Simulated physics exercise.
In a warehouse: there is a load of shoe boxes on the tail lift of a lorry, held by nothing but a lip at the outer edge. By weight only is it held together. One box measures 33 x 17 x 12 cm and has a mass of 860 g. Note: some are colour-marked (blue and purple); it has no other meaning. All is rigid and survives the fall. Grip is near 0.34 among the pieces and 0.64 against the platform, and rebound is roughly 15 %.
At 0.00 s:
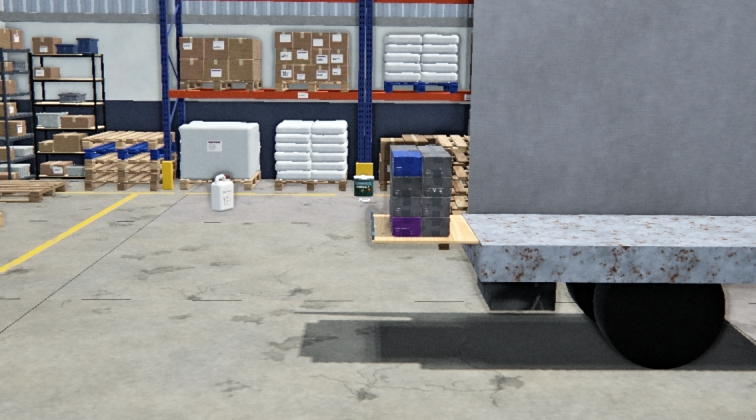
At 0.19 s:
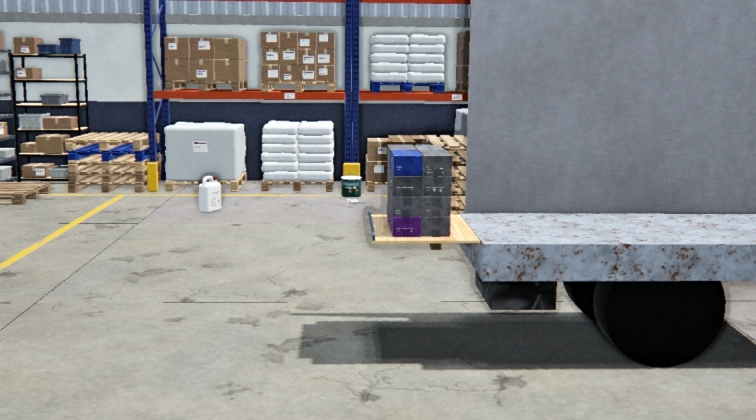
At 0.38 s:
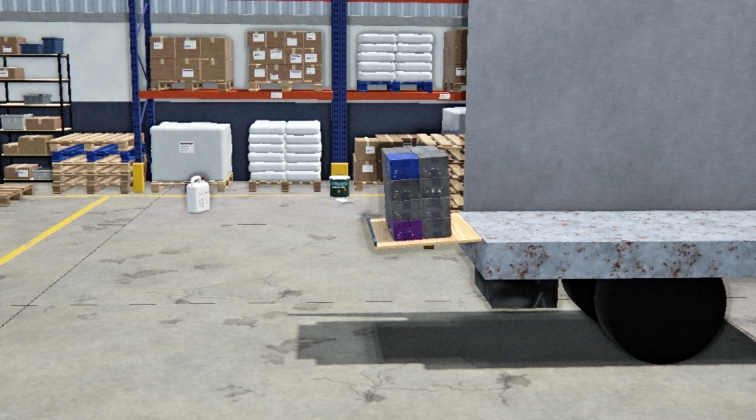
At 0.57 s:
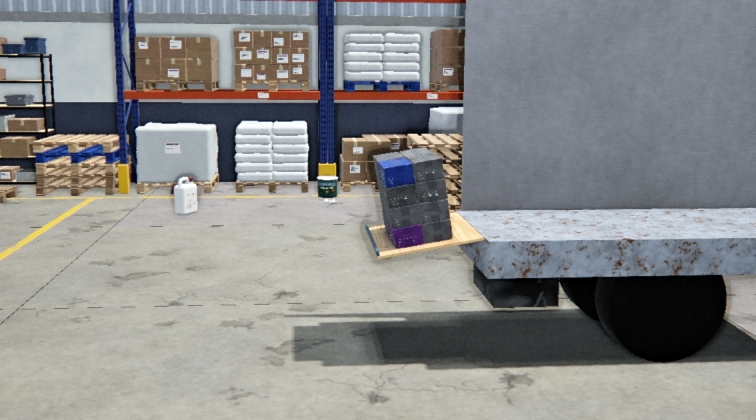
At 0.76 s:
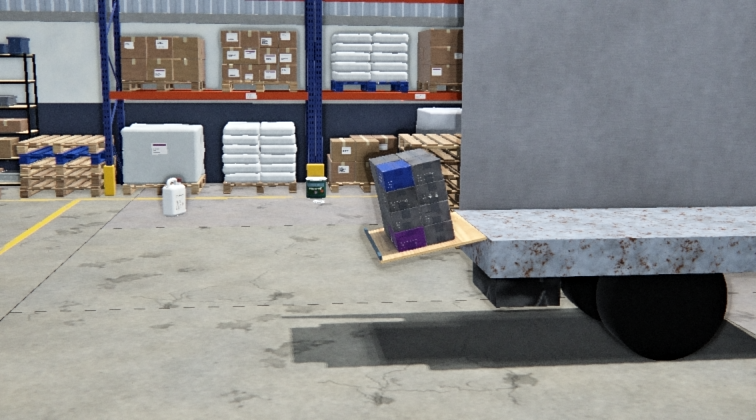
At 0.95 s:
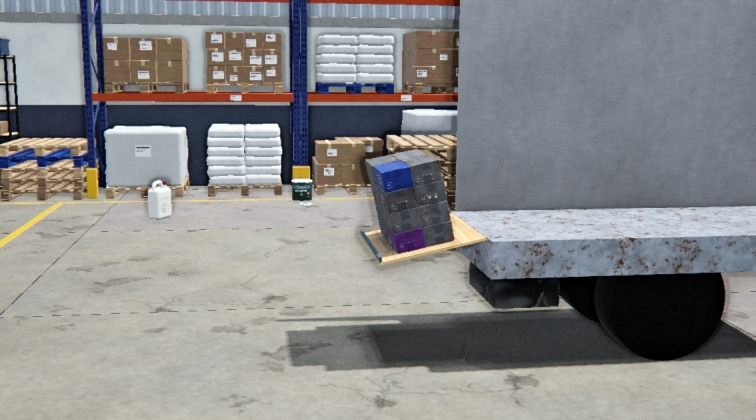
The video shows a stack of dark boxes, one blue and one purple, on a platform behind a lorry in a warehouse; the platform's left end tilts downward, and the stack leans left with it, without sliding.
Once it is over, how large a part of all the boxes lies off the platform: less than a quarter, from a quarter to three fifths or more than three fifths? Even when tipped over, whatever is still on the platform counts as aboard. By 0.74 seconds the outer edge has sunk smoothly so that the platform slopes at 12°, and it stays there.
Less than a quarter.
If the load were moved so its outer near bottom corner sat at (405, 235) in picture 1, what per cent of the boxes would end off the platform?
That gives 0 per cent.
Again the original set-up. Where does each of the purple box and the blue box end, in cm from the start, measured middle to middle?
Approx. distance from start in cm - purple 10, blue 15.
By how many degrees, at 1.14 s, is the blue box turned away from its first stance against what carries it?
Angle from initial pose, roughly 0 deg - estimate.
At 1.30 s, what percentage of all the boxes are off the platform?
At that instant, 0 percent.
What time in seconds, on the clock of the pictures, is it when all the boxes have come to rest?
Close to 1.5 s.
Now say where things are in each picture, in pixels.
In the first picture (we follow the side turned to the camera; the camera moves round a little; leans and shifts are taken against what carries them), platform's outer corner (373, 242) slope 0°; blue box (408, 167); purple box (407, 227); no piece has moved.
Platform's outer corner (374, 242) slope 0°; blue box (408, 166), in the second picture.
Platform's outer corner (376, 248) slope 4°; purple box (408, 231), in the third picture.
Platform's outer corner (379, 258) slope 10°; blue box (400, 176), in the fourth picture.
Platform's outer corner (382, 262) slope 12°; blue box (399, 179), in the fifth picture.
Platform's outer corner (382, 264) slope 12°; blue box (398, 180); purple box (410, 241); no piece has moved, in the sixth picture.
Around 1.01 s, slope 12°; none of the 16 boxes off the platform.
Finally (1.5 s), slope 12°; none of the 16 boxes off the platform; blue box unmoved; purple box unmoved. That is 0 per cent. Seen by the last camera, middles, blue box near (393, 176), purple box near (405, 236).
